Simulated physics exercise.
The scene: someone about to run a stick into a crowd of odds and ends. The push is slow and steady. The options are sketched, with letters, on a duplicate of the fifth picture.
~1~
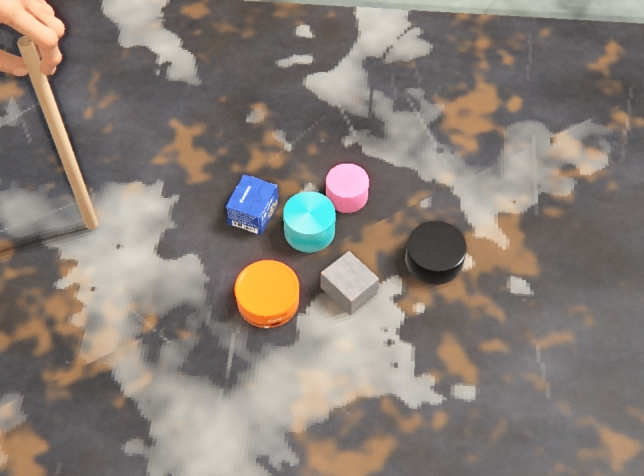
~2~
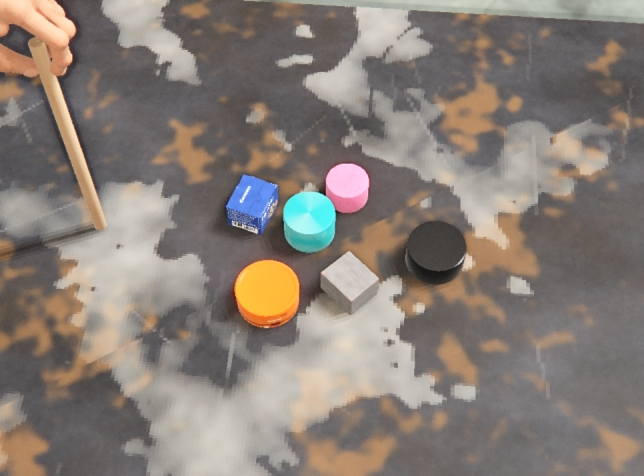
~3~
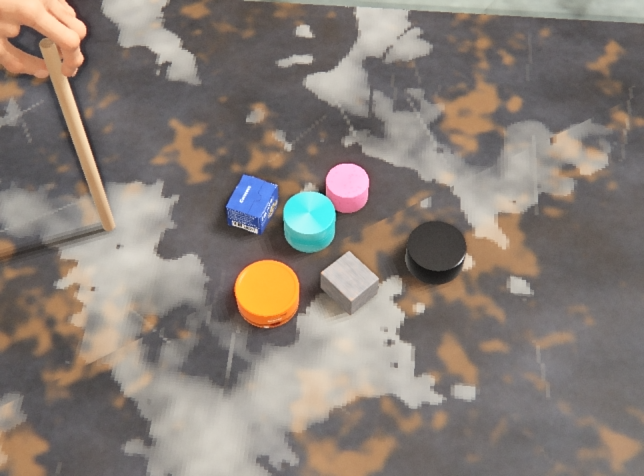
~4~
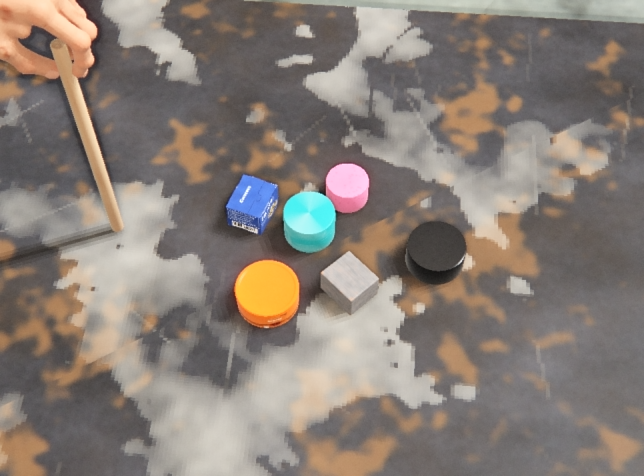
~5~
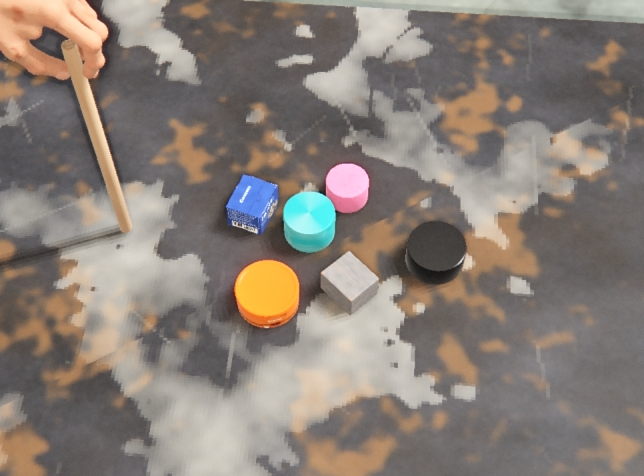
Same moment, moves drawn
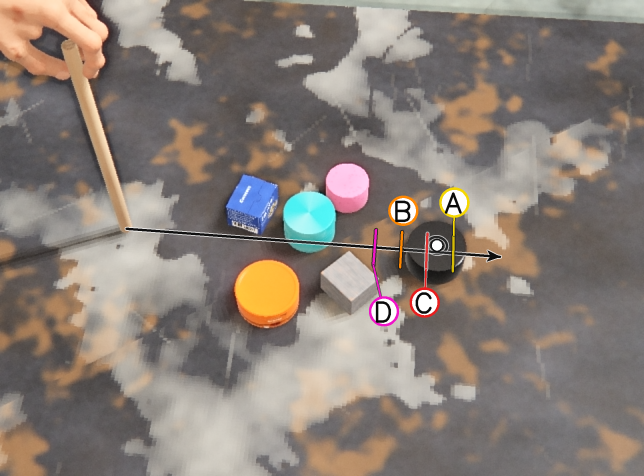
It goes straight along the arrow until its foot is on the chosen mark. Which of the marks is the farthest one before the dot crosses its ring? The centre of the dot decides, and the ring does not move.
No farther than B.
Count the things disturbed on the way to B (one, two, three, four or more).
In all, two.
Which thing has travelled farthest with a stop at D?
The turquoise tin has gone farthest.
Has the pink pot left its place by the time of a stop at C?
Yes.
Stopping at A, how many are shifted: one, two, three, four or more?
In all, three.
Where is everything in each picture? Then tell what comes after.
Turquoise tin (309, 222); blue packet (253, 204); black pot (436, 253), in the first picture.
Black pot (436, 253); pink pot (347, 188), in the second picture.
Grey block (350, 284); orange tub (268, 295), in the third picture.
Turquoise tin (309, 222); blue packet (253, 204), in the fourth picture.
Black pot (436, 253); pink pot (347, 188); grey block (350, 284), in the fifth picture.
On the marked copy, A at (453, 254); B at (401, 249); C at (427, 251); D at (375, 247); the arrow from (127, 229) to (500, 257); the white dot at (437, 246).
Following B. Soon after the start, foot of the stick (224, 237).
Later, foot of the stick (322, 245); turquoise tin (341, 214); pink pot (353, 179).
In the end, foot of the stick (401, 250); turquoise tin (348, 210); pink pot (353, 174); the dot is still in its ring.
As for the rest, A shifts the dotted thing to (483, 267); C shifts the dotted thing to (461, 259); D keeps the dot in but is short.
